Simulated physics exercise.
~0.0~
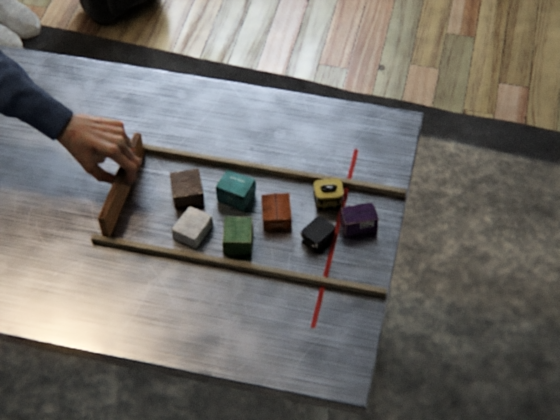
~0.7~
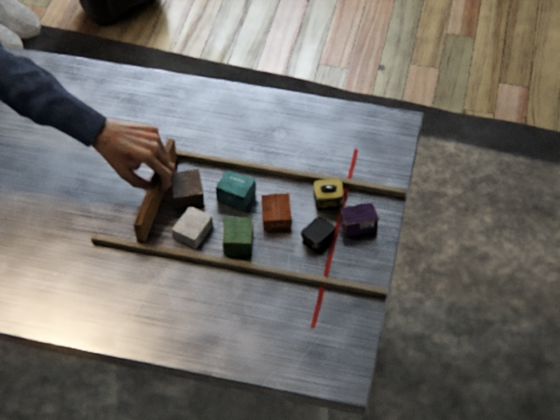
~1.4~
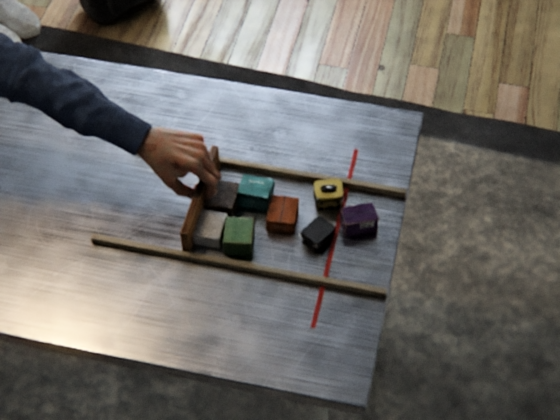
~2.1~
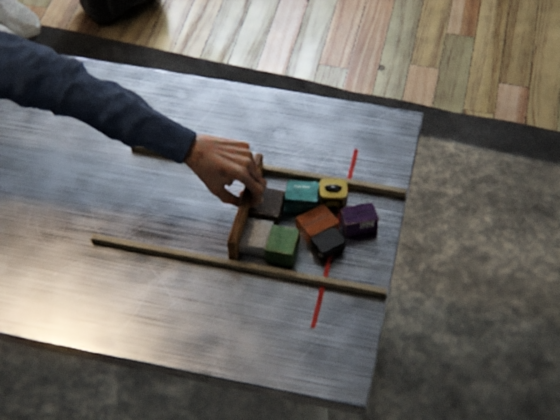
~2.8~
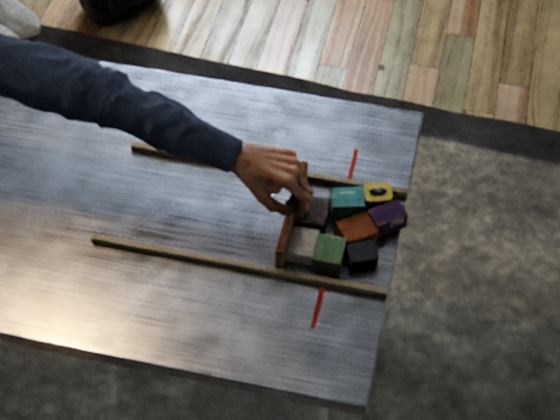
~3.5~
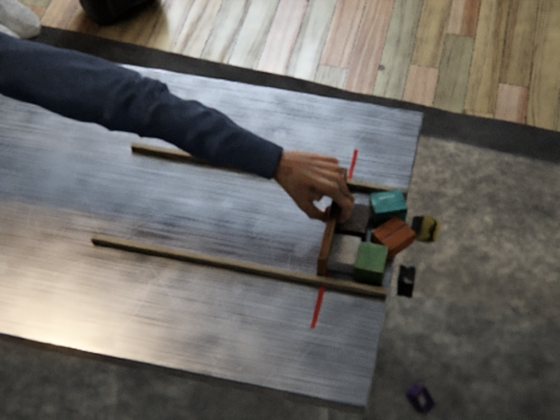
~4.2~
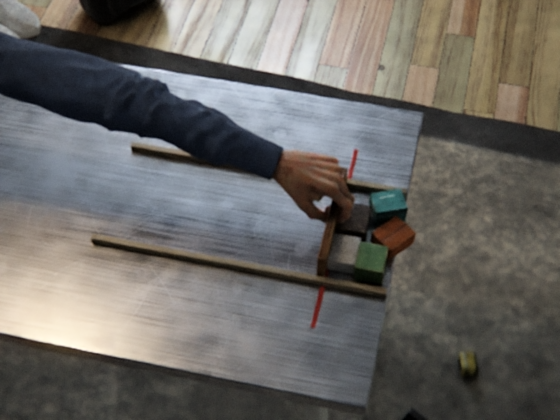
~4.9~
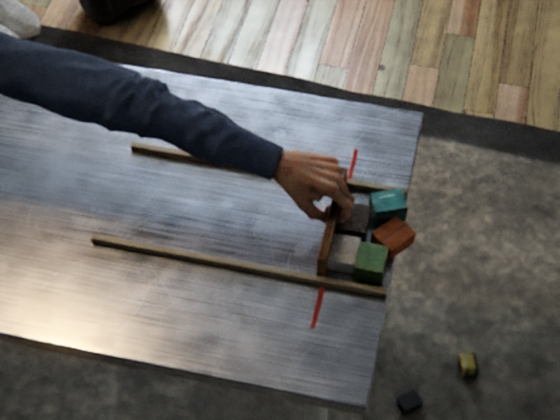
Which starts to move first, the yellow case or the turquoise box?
The turquoise box starts to move first, while the yellow case is still at rest and only gets pushed along later.
We see a hand push a wooden board rightward between two rails, gathering small coloured blocks and sliding them toward the table's edge. The purple, yellow and black pieces drop off before the board stops near the red tape, with the turquoise, orange, green and brown ones still on the table.
